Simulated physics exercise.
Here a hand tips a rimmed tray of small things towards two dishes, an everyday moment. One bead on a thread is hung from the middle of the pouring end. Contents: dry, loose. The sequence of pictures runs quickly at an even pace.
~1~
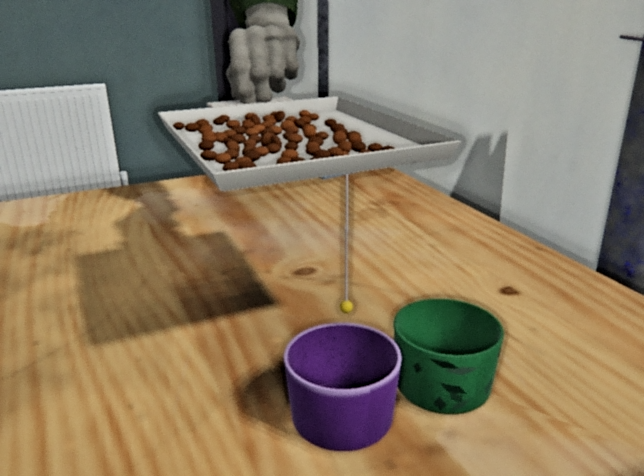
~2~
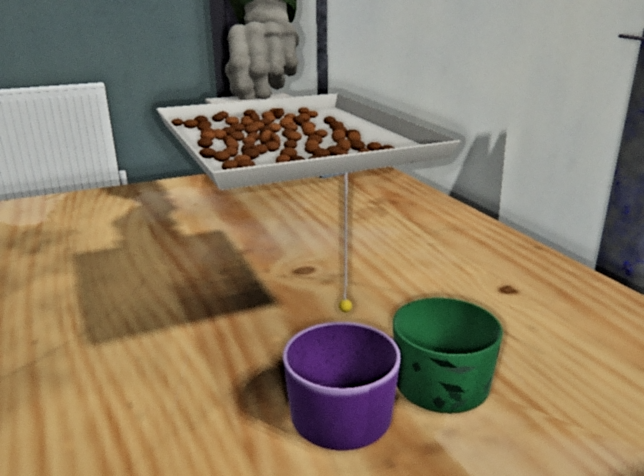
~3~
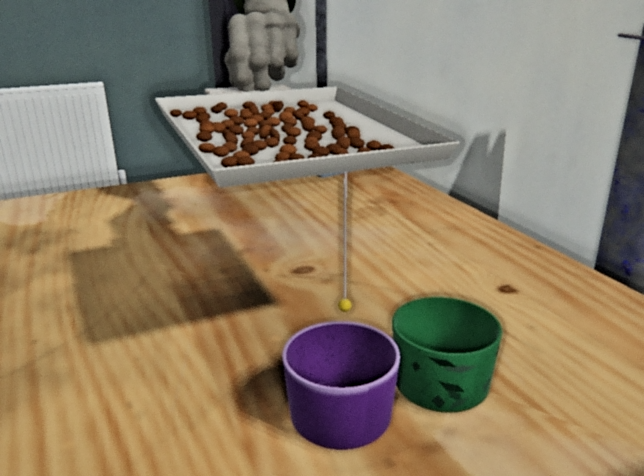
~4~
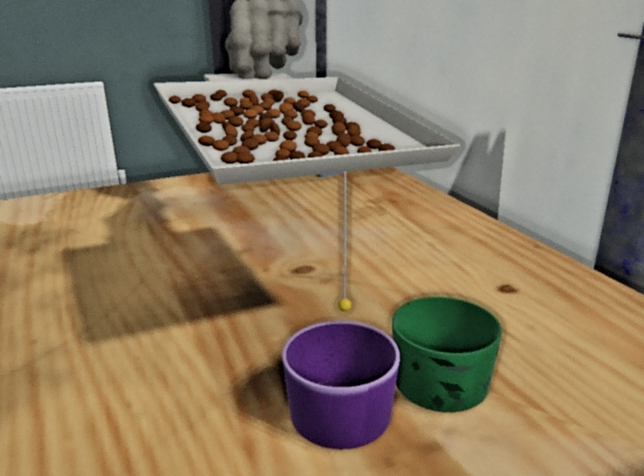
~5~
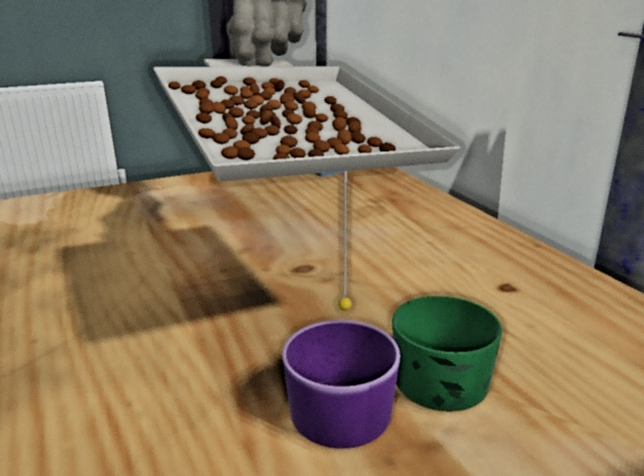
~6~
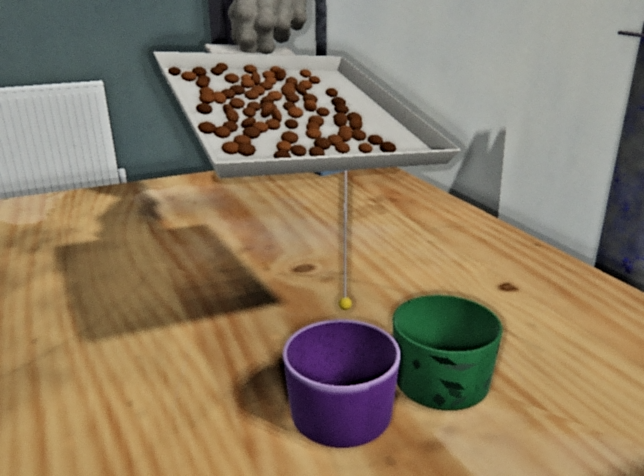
On a wooden table, a gloved hand slowly tilts a tray of brown bits above two dishes.
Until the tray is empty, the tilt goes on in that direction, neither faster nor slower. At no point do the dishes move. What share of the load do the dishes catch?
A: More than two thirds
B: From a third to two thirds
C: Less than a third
(A) More than two thirds.
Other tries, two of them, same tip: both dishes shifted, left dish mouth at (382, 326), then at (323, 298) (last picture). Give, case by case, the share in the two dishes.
You'd end up with around 90 per cent and then around 0 per cent.
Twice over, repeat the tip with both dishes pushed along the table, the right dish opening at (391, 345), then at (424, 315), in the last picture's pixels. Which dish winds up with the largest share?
Trial 1: The one on the right side. Trial 2: The one on the right side.
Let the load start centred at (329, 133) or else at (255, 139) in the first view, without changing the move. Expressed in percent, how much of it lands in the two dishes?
First case: Around 80 %; second case: Around 90 %.
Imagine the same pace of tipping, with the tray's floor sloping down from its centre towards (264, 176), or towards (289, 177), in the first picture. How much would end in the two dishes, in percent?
10 and 30 per cent, in that order.
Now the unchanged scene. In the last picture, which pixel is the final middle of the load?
At about (436, 373), give or take.
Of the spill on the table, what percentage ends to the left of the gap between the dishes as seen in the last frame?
Some 30 %.
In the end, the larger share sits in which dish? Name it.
That turns out to be the right.
Soon, tray tipped steeply; most on the tray; a small part in the right dish; a small part in the air.
A while on, tray tipped right over; about a quarter in the left dish; about two thirds in the right dish; a small part outside both; a small part in the air.
Towards the end, tray tipped past a quarter turn; about a quarter in the left dish; about two thirds in the right dish; about a quarter outside both.
Finally, tray tipped past a quarter turn; about a quarter in the left dish; about two thirds in the right dish; about a quarter outside both.
